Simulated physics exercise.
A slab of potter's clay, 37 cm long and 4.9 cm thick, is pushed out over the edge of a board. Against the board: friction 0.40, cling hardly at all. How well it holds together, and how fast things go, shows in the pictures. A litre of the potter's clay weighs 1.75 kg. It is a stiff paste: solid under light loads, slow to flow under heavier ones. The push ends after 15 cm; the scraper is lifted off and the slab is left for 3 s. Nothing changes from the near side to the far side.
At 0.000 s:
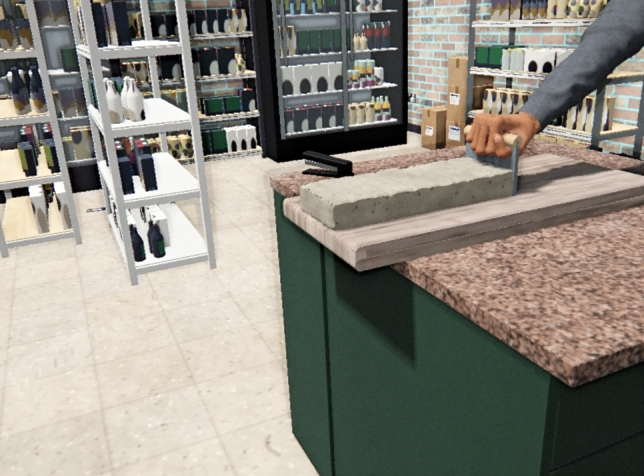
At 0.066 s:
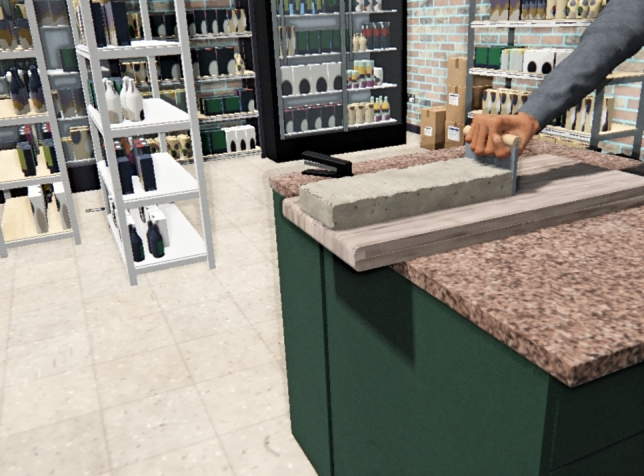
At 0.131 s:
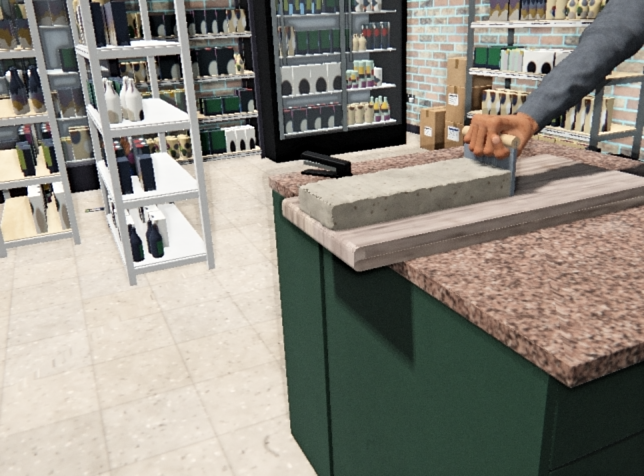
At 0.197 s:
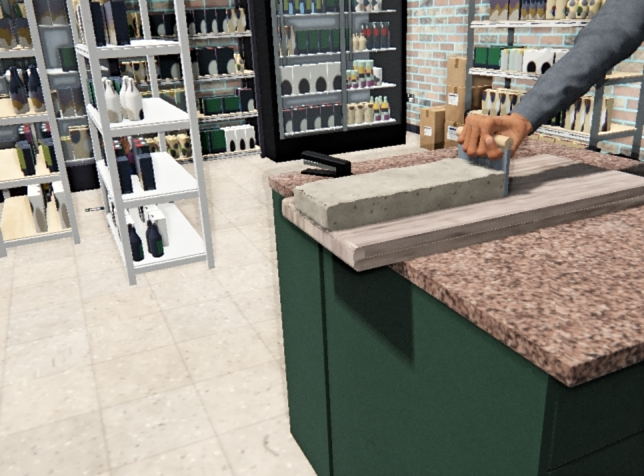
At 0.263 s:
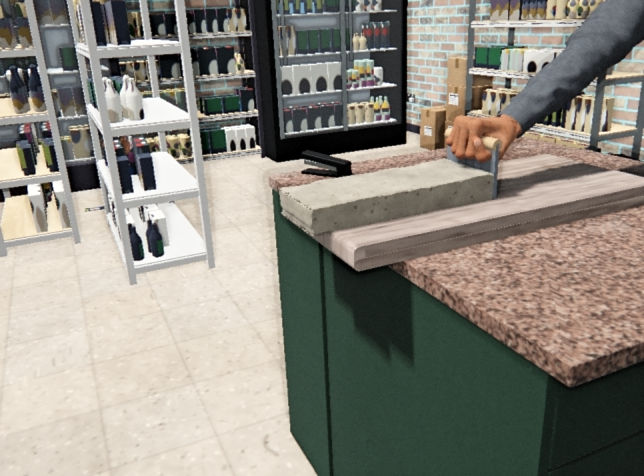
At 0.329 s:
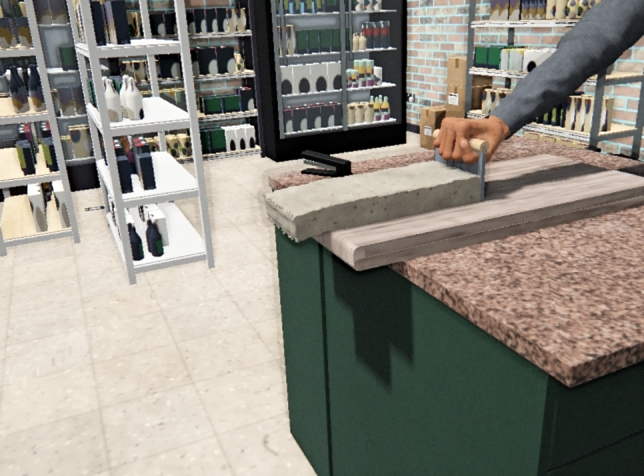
At the start, a hand holds a scraper against the right end of a grey slab lying on a wooden board atop a speckled counter, and nothing moves. Then the hand pushes the slab slowly leftward along the board, and its front end slides a short way past the board's edge, still in one piece.
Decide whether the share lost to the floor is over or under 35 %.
Expect over 35 %.
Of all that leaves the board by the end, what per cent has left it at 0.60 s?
Some 100 per cent.
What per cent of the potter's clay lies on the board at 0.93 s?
Some 60 per cent.
After 0.60 s, 60 % lies on the board and 0 % has fallen.
After 0.93 s, 59 % lies on the board and 41 % has fallen.
After 1.25 s, 59 % lies on the board and 41 % has fallen.
After 1.57 s, 59 % lies on the board and 41 % has fallen.
After 3.57 s, 59 % lies on the board and 41 % has fallen.
